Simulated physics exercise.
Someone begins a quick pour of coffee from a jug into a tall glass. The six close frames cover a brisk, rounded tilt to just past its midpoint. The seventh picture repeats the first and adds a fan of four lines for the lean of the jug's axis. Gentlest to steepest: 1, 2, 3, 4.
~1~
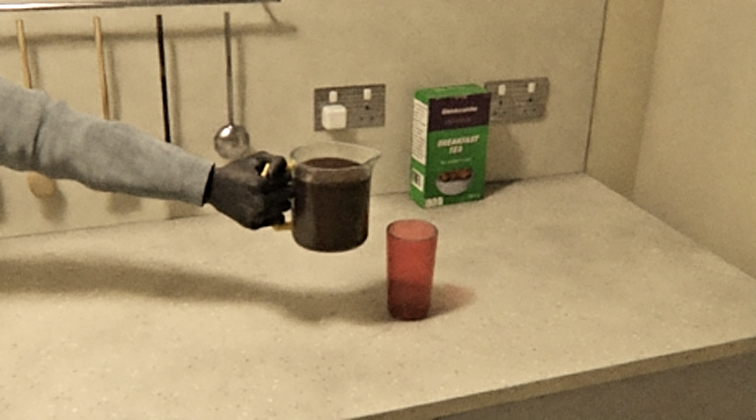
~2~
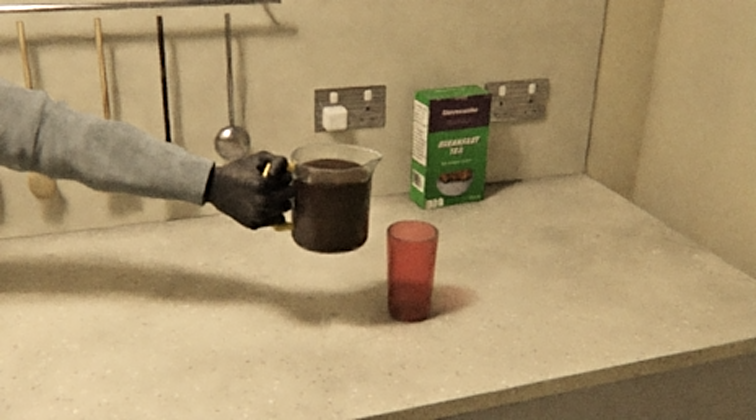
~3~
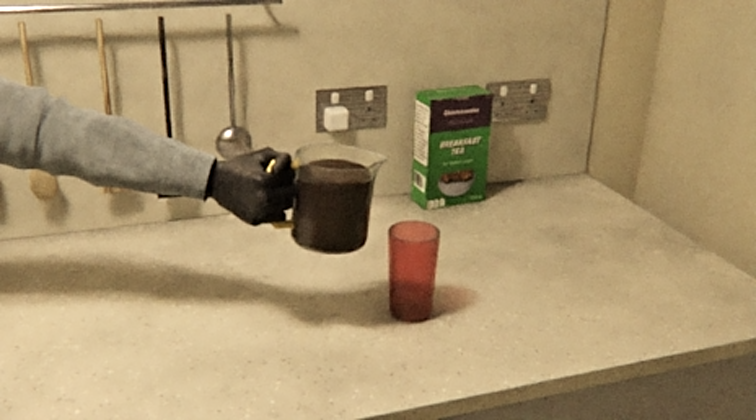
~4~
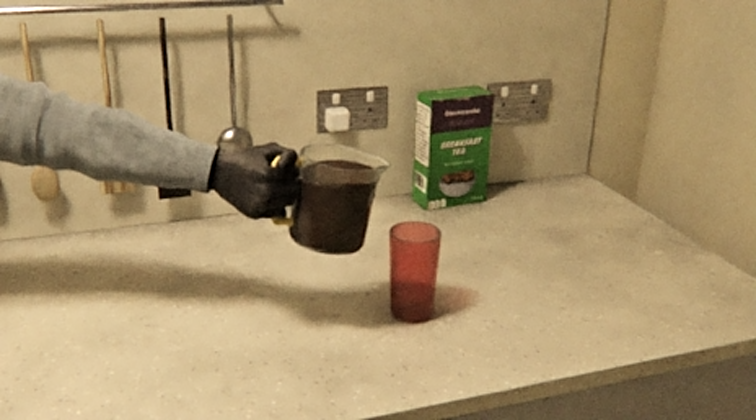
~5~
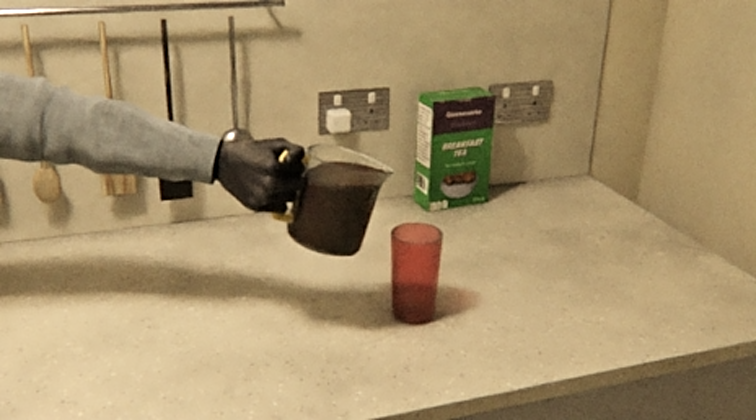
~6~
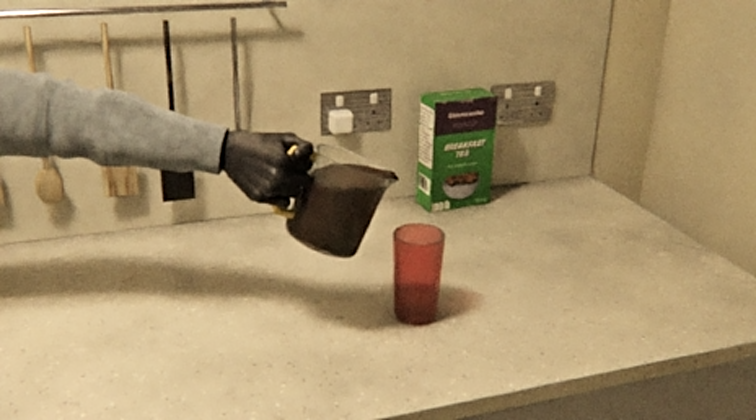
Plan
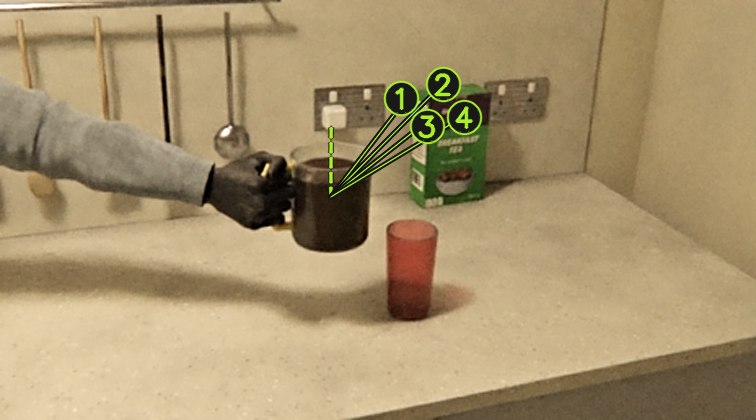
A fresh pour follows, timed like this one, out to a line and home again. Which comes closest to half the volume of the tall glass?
2.
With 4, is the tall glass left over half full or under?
Over.
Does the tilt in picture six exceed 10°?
Yes.
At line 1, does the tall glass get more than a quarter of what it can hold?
Yes.
In lime, 1 at (393, 115); 2 at (430, 95); 3 at (411, 133); 4 at (449, 124).
If 1 is chosen, the tall glass ends with about 32 % of what it can hold.
If 2 is chosen, the tall glass ends with about 50 % of what it can hold.
If 3 is chosen, the tall glass ends with about 73 % of what it can hold.
If 4 is chosen, the tall glass ends with about 92 % of what it can hold; 5 % of the coffee is spilt.
